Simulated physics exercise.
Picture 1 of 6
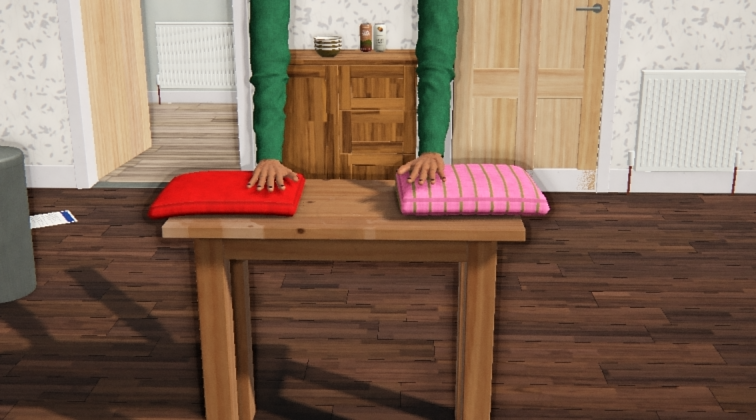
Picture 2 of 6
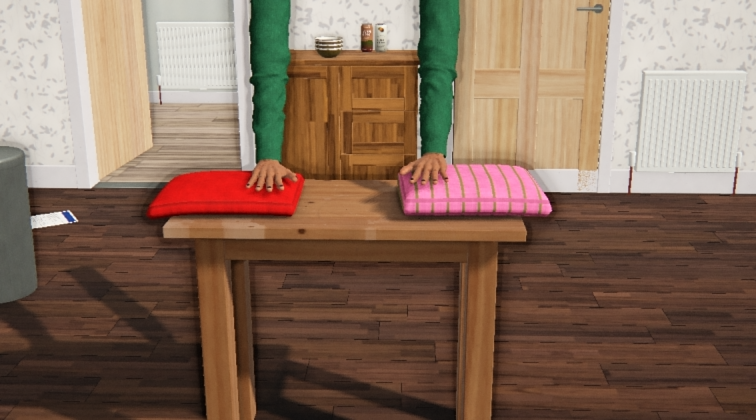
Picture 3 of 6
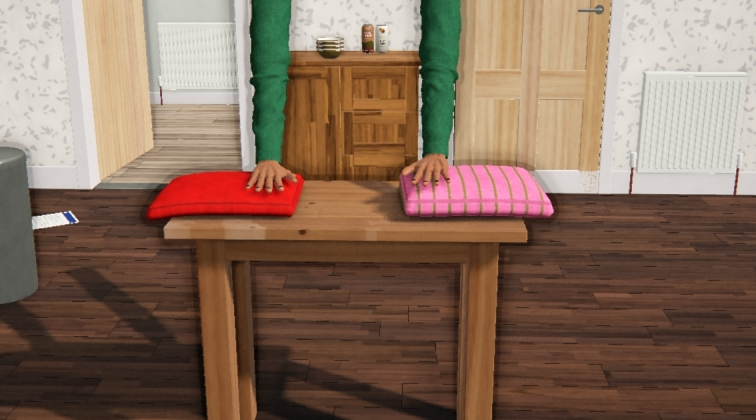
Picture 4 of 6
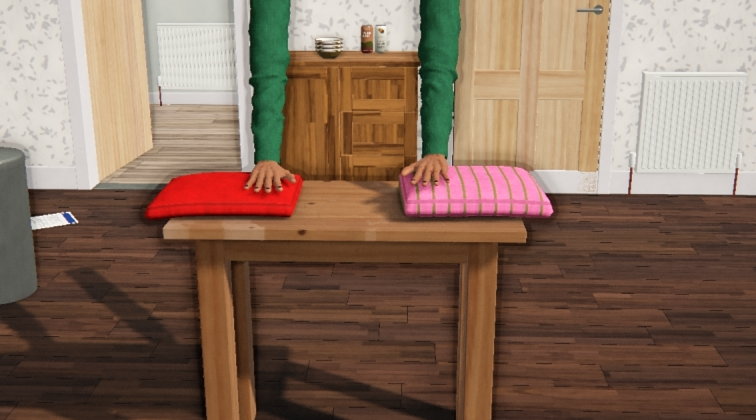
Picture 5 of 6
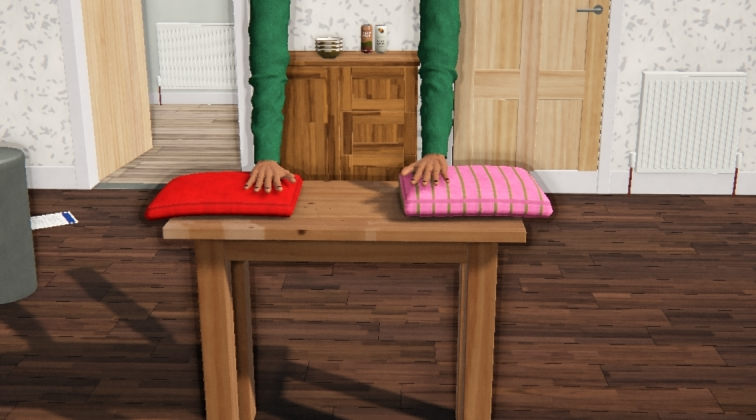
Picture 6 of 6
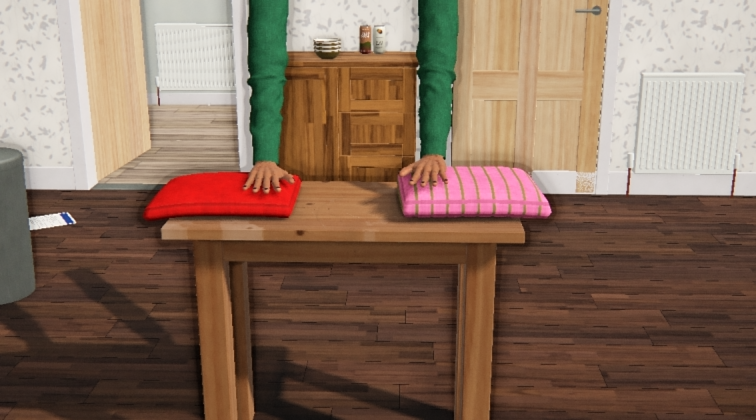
In a room with dark wooden flooring, two green-sleeved arms keep hands resting on red and pink cushions overhanging a wooden bench.
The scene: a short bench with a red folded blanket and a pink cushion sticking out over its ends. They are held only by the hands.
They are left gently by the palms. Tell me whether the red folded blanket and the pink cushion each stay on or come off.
At the end, the red folded blanket keeps its perch, the pink cushion keeps its perch.
Then, 0.54 s on from there, folded blanket as it was left; cushion as it was left.
In the end, folded blanket as it was left; cushion as it was left. The red folded blanket stays up there and the pink cushion remains on top.
